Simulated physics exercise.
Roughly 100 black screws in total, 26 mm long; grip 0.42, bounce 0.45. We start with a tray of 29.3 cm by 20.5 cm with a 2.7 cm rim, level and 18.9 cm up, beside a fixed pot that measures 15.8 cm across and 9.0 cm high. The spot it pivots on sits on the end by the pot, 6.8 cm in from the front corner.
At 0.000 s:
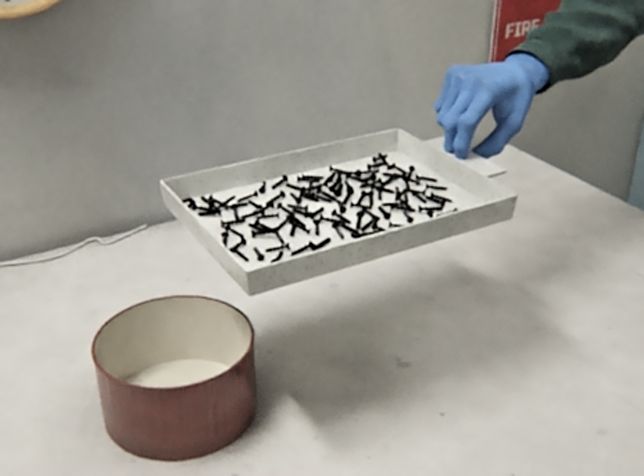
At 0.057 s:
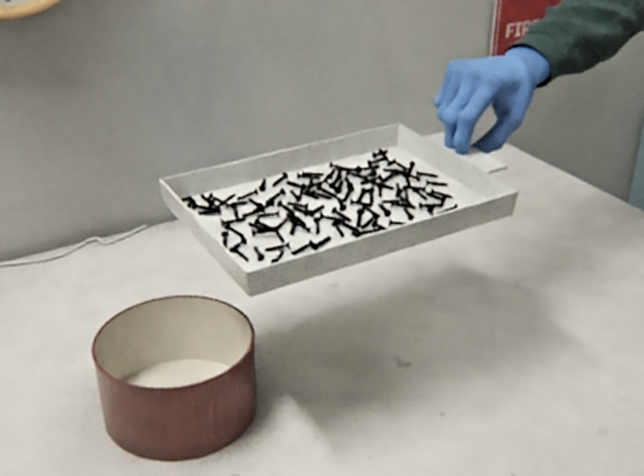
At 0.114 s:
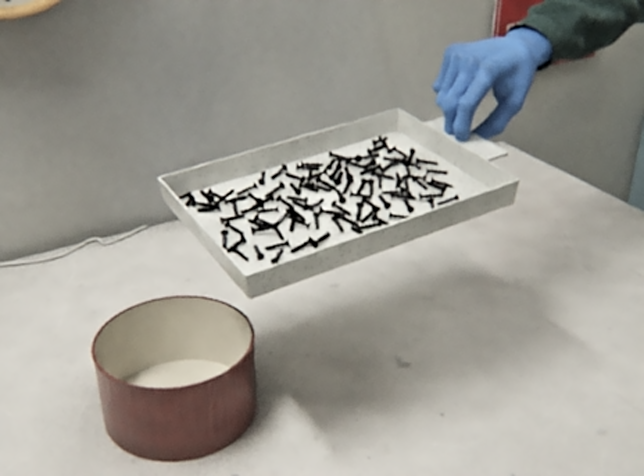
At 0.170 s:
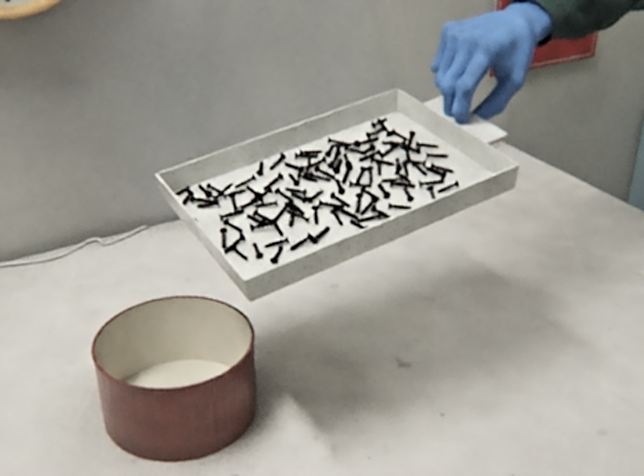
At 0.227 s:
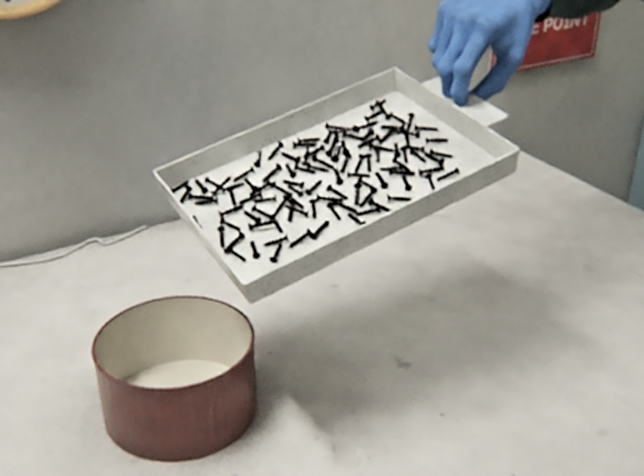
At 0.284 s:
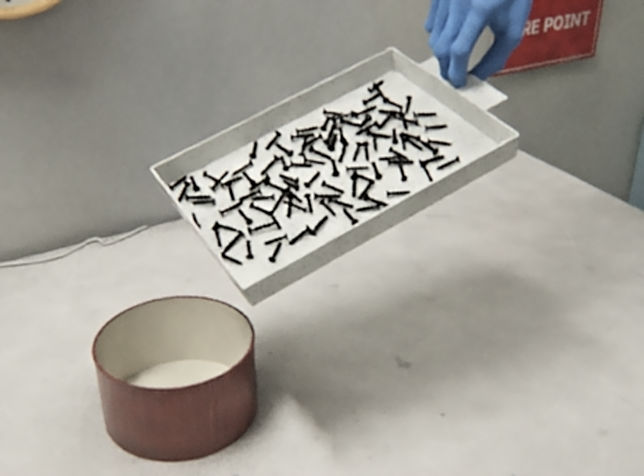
At the start, a blue-gloved hand holds the right end of a shallow, pale tray of scattered black screws, nearly level above a table and beside a reddish-brown pot. The hand then raises that end steadily, tilting the tray down toward the pot on the left, while the screws stay spread across it.
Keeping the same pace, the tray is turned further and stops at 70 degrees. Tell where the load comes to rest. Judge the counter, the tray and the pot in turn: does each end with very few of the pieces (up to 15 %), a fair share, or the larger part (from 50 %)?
Counter: A fair share. Tray: The larger part. Pot: Very few.
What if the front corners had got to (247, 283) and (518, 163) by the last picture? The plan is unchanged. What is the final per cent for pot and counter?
That works out as pot 0 and counter 20.
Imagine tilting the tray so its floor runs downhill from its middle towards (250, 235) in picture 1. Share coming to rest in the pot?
Estimate: Near 20 per cent.
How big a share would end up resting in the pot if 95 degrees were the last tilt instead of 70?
The pot would get around 15 per cent.
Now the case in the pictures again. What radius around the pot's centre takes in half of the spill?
That comes to near 14 cm.
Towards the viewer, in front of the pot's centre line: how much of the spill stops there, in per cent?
Share: Roughly 100 %.
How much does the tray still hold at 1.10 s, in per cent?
About 75%.
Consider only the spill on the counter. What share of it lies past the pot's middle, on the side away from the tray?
Estimate: Roughly 80 per cent of the pieces.
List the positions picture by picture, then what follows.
Tray tilt 0 degrees, front corners at (248, 269) and (514, 194); middle of the pieces at (340, 205); pot at (174, 338), in the first frame.
Tray tilt 1 degrees, front corners at (248, 270) and (515, 190); middle of the pieces at (340, 203), in the second frame.
Tray tilt 5 degrees, front corners at (247, 273) and (515, 179), lowest corner left front; middle of the pieces at (340, 195), in the third frame.
Tray tilt 9 degrees, front corners at (246, 277) and (516, 164), lowest corner left front; middle of the pieces at (339, 185), in the fourth frame.
Tray tilt 14 degrees, front corners at (245, 281) and (516, 149), lowest corner left front; middle of the pieces at (337, 175), in the fifth frame.
Tray tilt 19 degrees, front corners at (245, 285) and (515, 134), lowest corner left front; middle of the pieces at (334, 167); pot at (174, 338). Its pace works out near 85 degrees a second, in the sixth frame.
After 0.58 s, tilt 44 degrees; the tray holds 100 %, the pot 0 %.
Then, at 0.78 s, tilt 61 degrees; the tray holds 100 %, the pot 0 %.
Then, at 1.10 s, tilt 70 degrees; the tray holds 75 %, the pot 0 %.
By 2.2 s all is still; counter 25 %, tray 75 %, pot 0 %.
